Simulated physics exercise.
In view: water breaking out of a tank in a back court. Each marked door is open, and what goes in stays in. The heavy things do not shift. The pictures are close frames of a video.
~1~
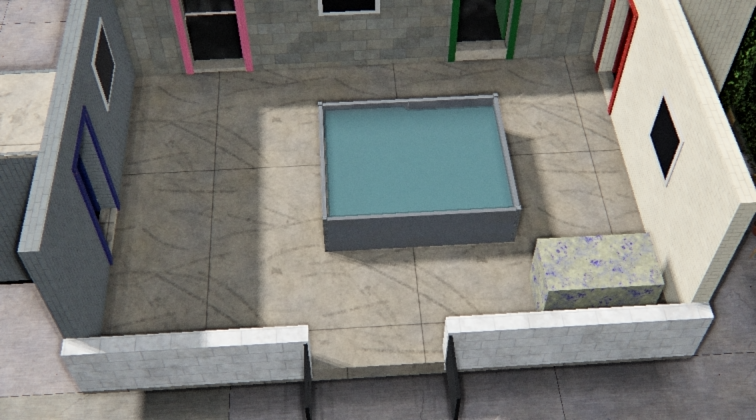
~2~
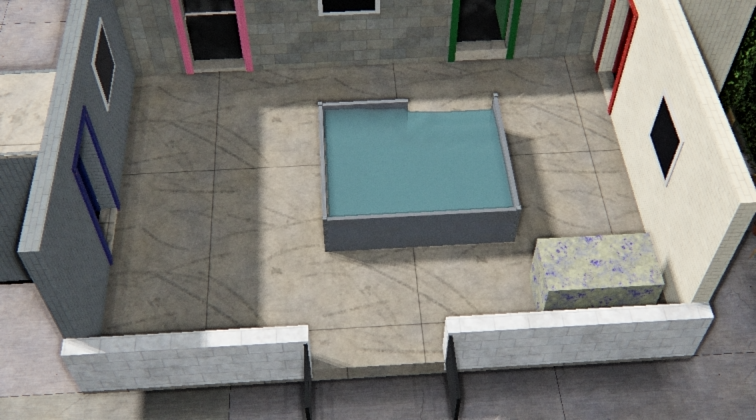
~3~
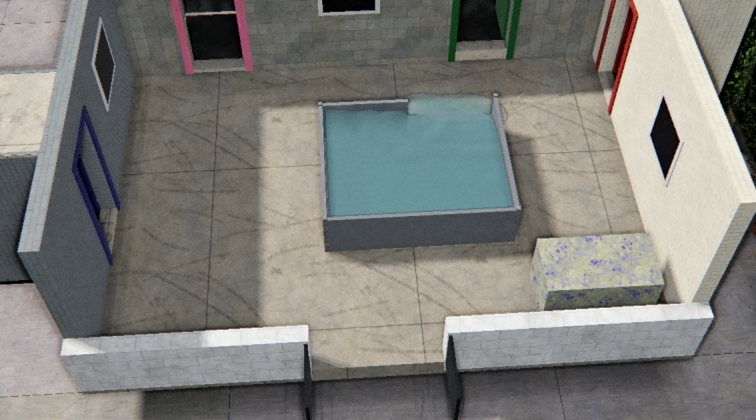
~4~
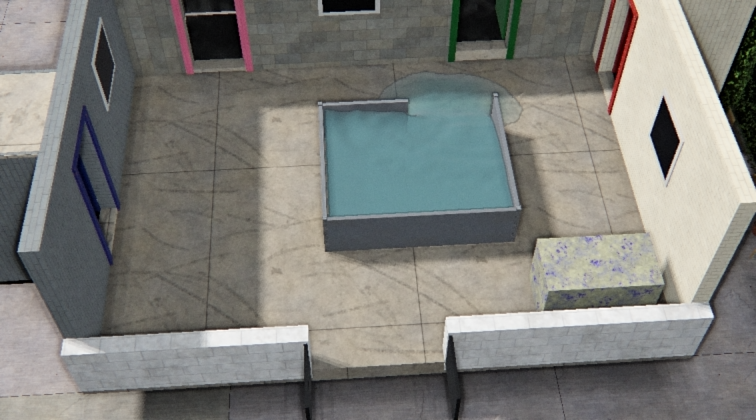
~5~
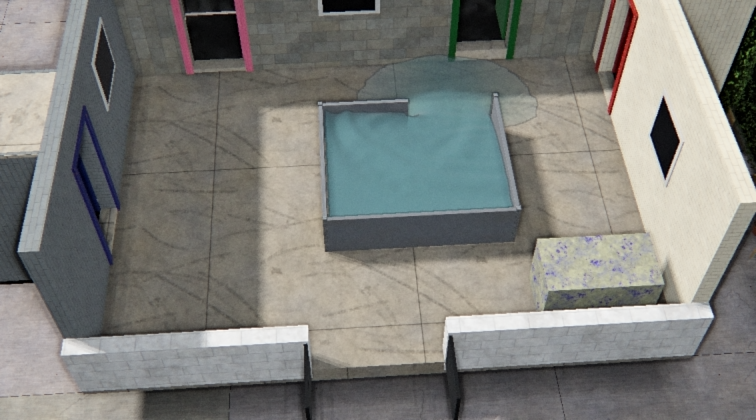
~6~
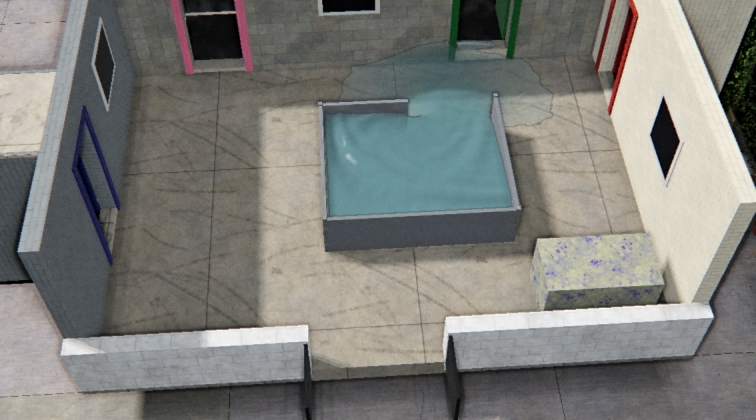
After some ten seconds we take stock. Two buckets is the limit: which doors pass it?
One by one: The blue door admits no more than that; the pink door admits no more than that; the red door lets in a lot; the green door lets in a lot.
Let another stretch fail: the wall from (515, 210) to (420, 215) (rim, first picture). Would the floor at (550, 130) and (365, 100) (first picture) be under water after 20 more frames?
As listed: Under water, free of water.
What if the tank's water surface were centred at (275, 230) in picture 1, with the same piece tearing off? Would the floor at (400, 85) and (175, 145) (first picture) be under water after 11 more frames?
One after the other: Covered, no water.
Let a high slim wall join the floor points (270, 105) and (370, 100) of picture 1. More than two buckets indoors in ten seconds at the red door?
My reading: The red door lets more in.
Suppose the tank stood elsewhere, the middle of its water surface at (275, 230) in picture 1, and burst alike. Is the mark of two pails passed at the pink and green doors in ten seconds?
Pink door floods; green door holds.
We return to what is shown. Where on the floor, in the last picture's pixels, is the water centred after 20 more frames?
Roughly at (415, 143).
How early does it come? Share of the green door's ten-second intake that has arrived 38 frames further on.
About 100 per cent.
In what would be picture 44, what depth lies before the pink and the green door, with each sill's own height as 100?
Near 40 and 80 in a hundred.
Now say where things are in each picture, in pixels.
The first frame shows the water tank at (415, 158) is whole and still.
In the second frame, water pours out on the water tank's far side and has run to a hidden place.
In the third frame, the front is at a hidden place, out from the gap on the water tank's far side.
In the fourth frame, the front is at (413, 77), out from the gap on the water tank's far side.
In the fifth frame, the front is at (394, 64), out from the gap on the water tank's far side.
In the sixth frame, water pours out on the water tank's far side and has run to (514, 58).
A moment on, water covers 15 % of the floor; the blue door not reached, the pink door not reached, the red door not reached, the green door over two buckets in.
Next, water covers 30 % of the floor; the blue door not reached, the pink door wet at the sill, nothing in, the red door over two buckets in, the green door far over two buckets in.
Then, water covers 55 % of the floor; the blue door not reached, the pink door wet at the sill, nothing in, the red door far over two buckets in, the green door far over two buckets in.
Later, water covers 80 % of the floor; the blue door under two buckets in, the pink door wet at the sill, nothing in, the red door far over two buckets in, the green door far over two buckets in.
In the end, water covers 95 % of the floor; the blue door under two buckets in, the pink door wet at the sill, nothing in, the red door far over two buckets in, the green door far over two buckets in.
